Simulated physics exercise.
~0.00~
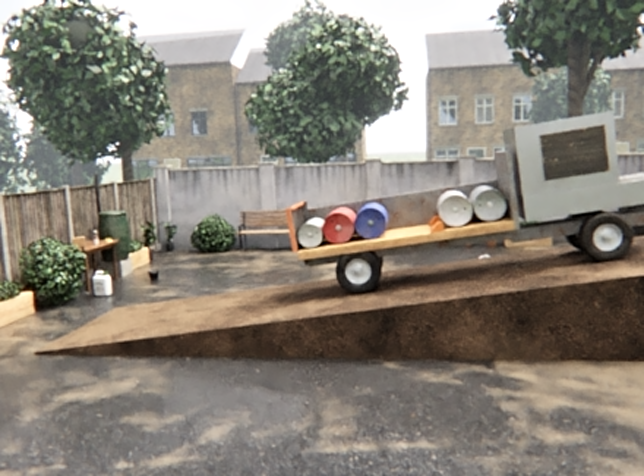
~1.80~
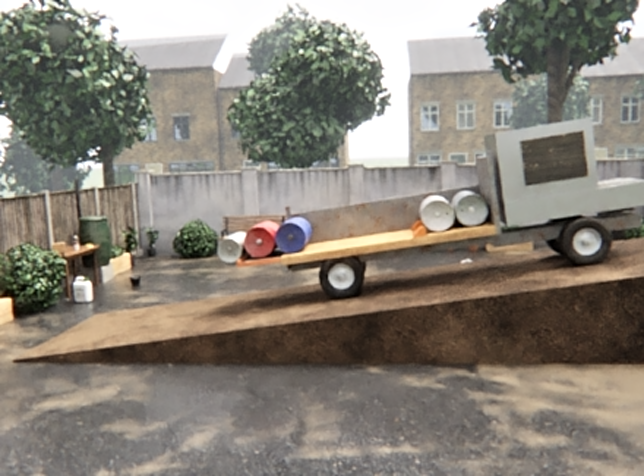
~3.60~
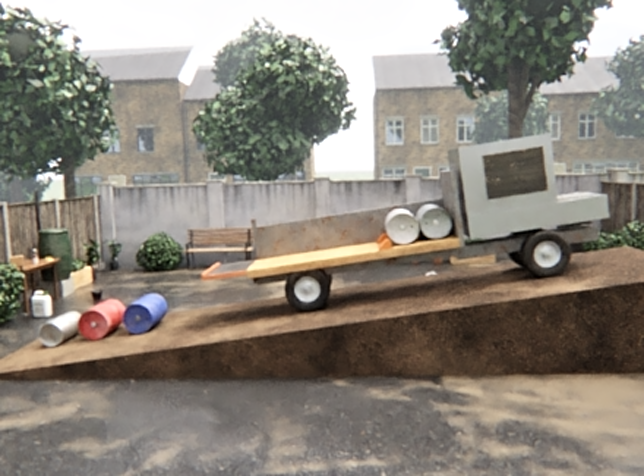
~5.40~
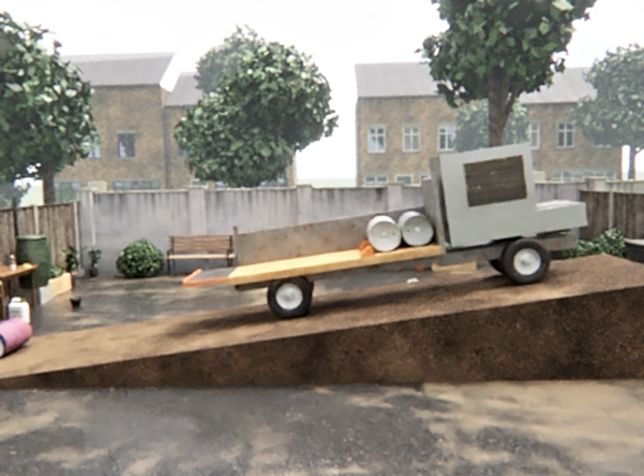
In a paved yard with a wall and brick houses behind, seen from the side, a grey pick-up stands on a brown slope, its cab uphill to the right. On its open wooden bed, a white, a red and a blue keg lie near the raised tailgate, while two pale kegs rest against an orange chock farther up. The tailgate drops, and the left-hand three roll left over it, white leading, then red, then blue. They land on the slope and keep rolling down to the left. Finally, red and blue are off the truck at the far left edge, and the two pale kegs remain on the bed.
